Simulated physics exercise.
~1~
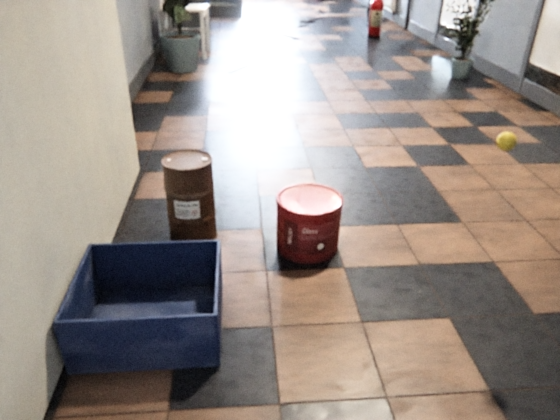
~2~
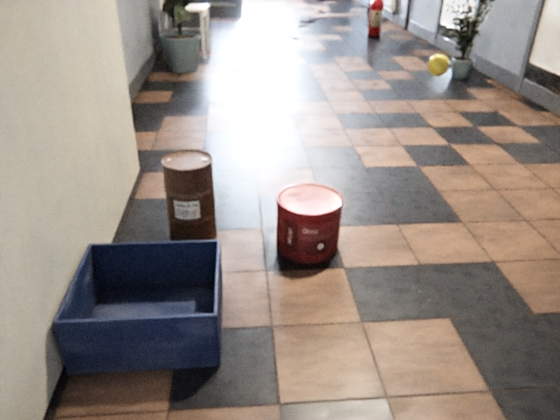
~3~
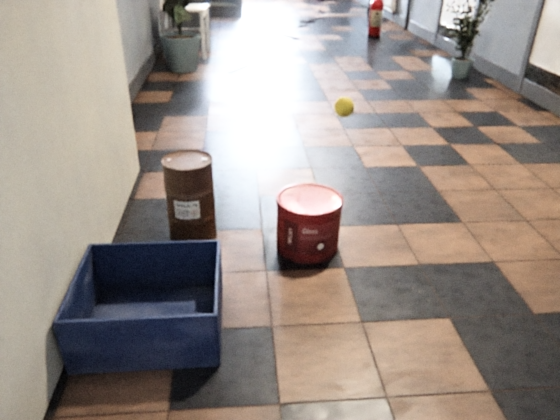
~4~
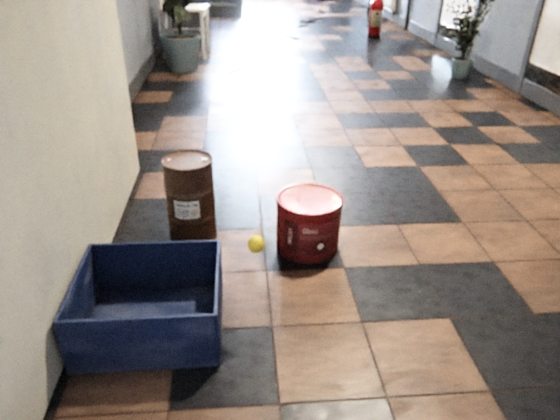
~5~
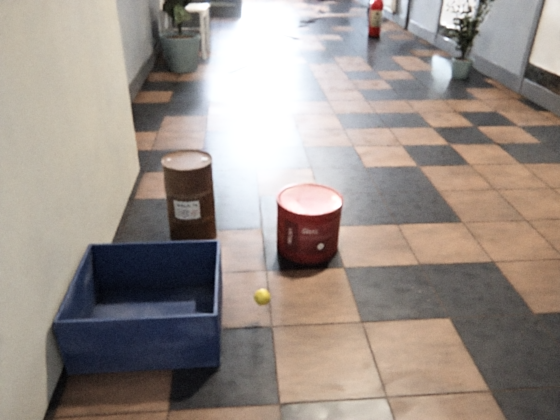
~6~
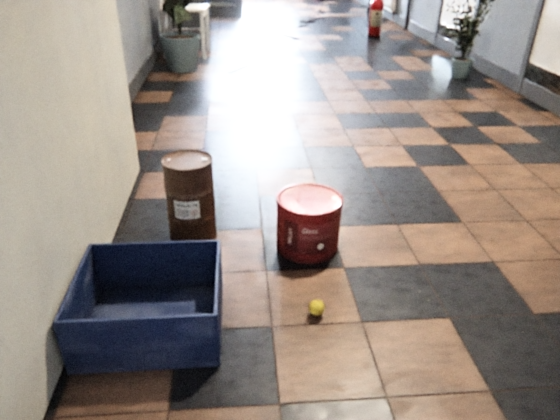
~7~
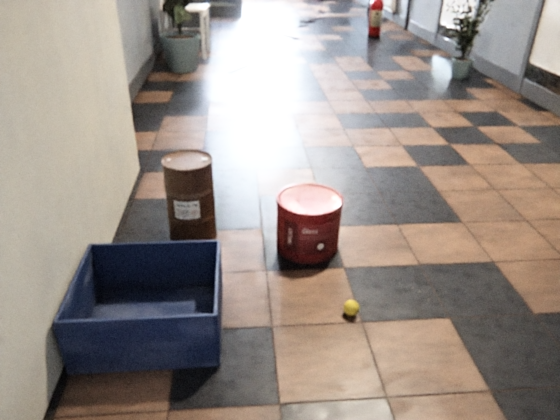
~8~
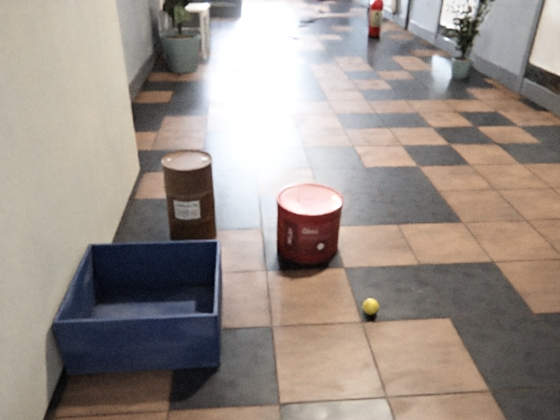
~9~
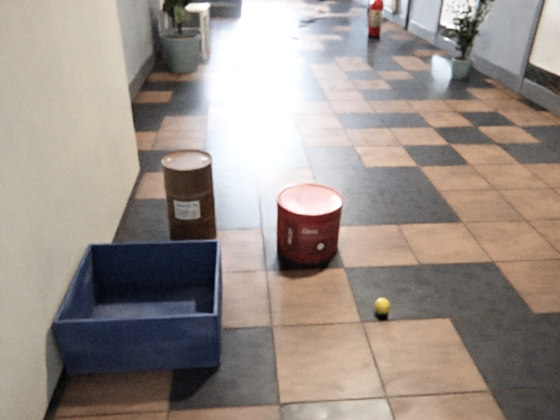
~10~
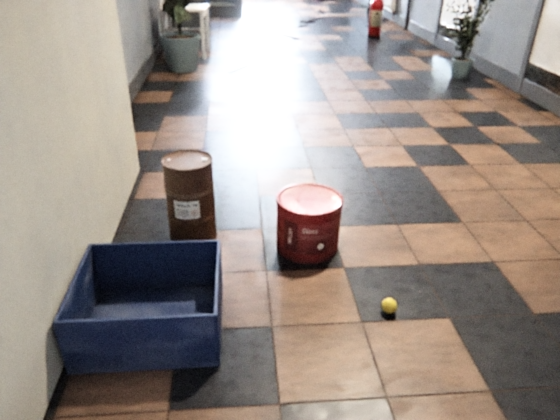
A blue box stays empty as a yellow ball flies in, lands outside and rolls right.
